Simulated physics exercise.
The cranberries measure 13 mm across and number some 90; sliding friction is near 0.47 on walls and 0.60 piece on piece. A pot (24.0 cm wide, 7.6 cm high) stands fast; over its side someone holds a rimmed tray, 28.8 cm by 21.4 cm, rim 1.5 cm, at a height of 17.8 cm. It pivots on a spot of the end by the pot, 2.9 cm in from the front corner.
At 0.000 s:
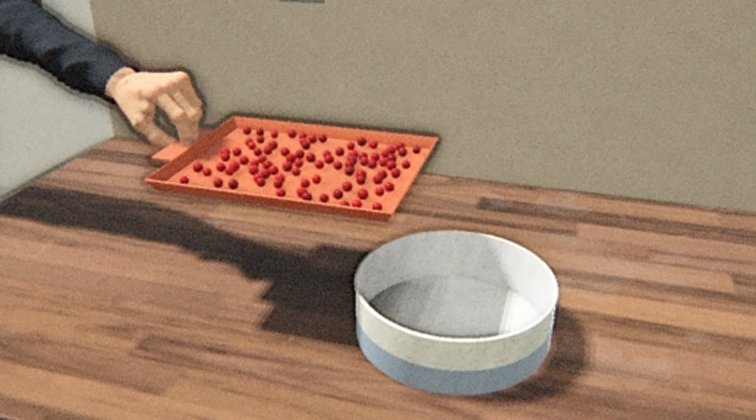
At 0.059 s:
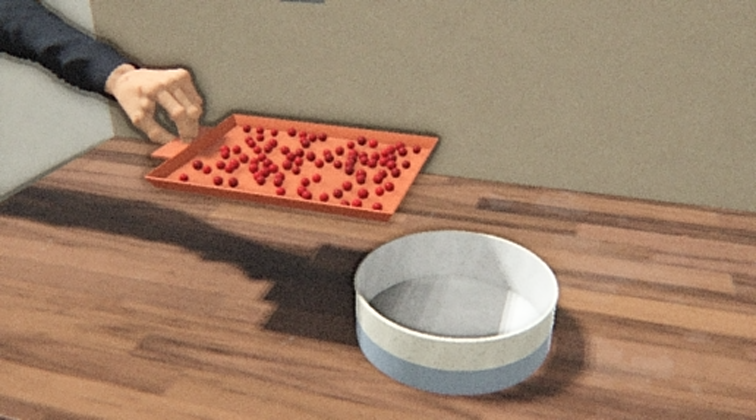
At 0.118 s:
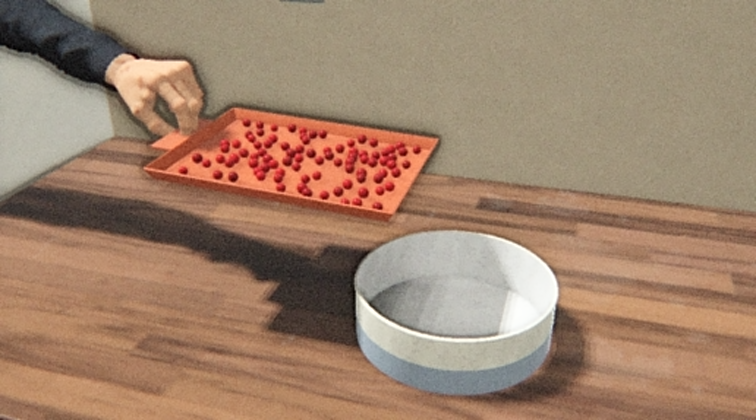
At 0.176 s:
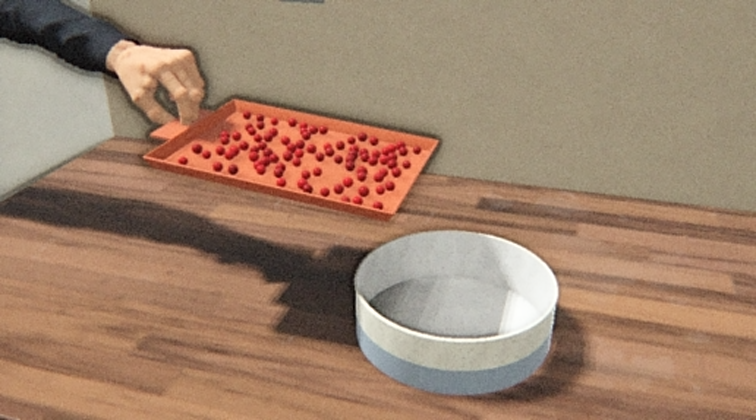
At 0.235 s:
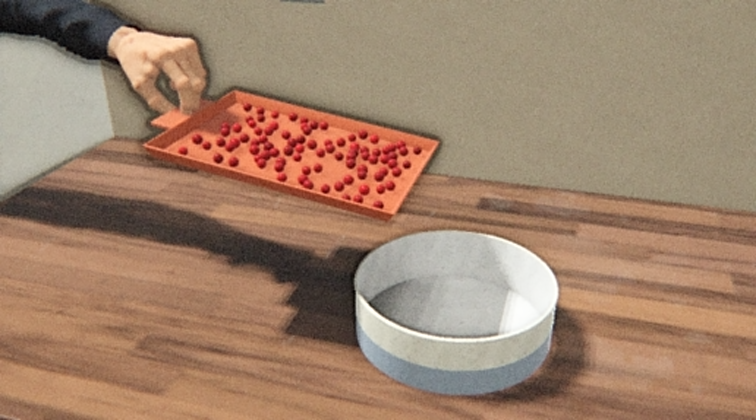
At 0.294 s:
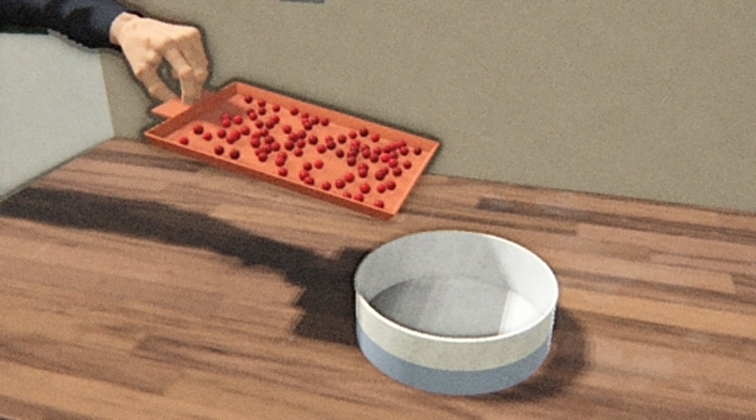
A hand slowly raises the left side of an orange tray of red cranberries.
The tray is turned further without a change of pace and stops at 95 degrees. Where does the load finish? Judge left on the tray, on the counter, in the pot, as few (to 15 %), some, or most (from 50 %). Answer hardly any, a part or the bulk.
Tray: Hardly any, counter: A part, pot: The bulk.
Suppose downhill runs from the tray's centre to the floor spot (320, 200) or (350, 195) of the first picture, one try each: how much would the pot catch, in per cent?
Some 55 and 90 per cent.
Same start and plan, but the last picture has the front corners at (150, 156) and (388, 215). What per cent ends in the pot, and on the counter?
Pot 50, counter 50.
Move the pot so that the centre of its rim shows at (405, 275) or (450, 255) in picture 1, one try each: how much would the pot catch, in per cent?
About 65 and 95 per cent.
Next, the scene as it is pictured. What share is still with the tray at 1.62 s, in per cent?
Some 60 per cent of the load.
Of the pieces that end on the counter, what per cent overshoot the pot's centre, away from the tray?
Some 20 per cent.
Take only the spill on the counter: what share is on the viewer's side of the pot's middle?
About 0 per cent.
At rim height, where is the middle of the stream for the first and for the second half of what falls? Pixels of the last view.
First near (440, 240), later near (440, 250).
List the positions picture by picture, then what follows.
In the first picture, tray tilt 0 degrees, front corners at (154, 178) and (387, 209); middle of the pieces at (320, 165); pot at (455, 279).
In the second picture, tray tilt 1 degrees, front corners at (154, 175) and (387, 209); middle of the pieces at (320, 164).
In the third picture, tray tilt 3 degrees, front corners at (153, 167) and (388, 209); middle of the pieces at (320, 161).
In the fourth picture, tray tilt 6 degrees, front corners at (153, 156) and (389, 209), lowest corner right back; middle of the pieces at (320, 157).
In the fifth picture, tray tilt 9 degrees, front corners at (153, 144) and (389, 209), lowest corner right back; middle of the pieces at (321, 153).
In the sixth picture, tray tilt 11 degrees, front corners at (154, 133) and (390, 209), lowest corner right back; middle of the pieces at (322, 149); pot at (455, 279). Its pace works out near 50 degrees a second.
After 1.09 s, tilt 50 degrees; the tray holds 100 %, the pot 0 %.
Then, at 1.62 s, tilt 76 degrees; the tray holds 60 %, the pot 10 %.
After 2.22 s, tilt 95 degrees; the tray holds 0 %, the pot 65 %.
At rest (2.8 s), tray 0 %, counter 35 %, pot 65 %.
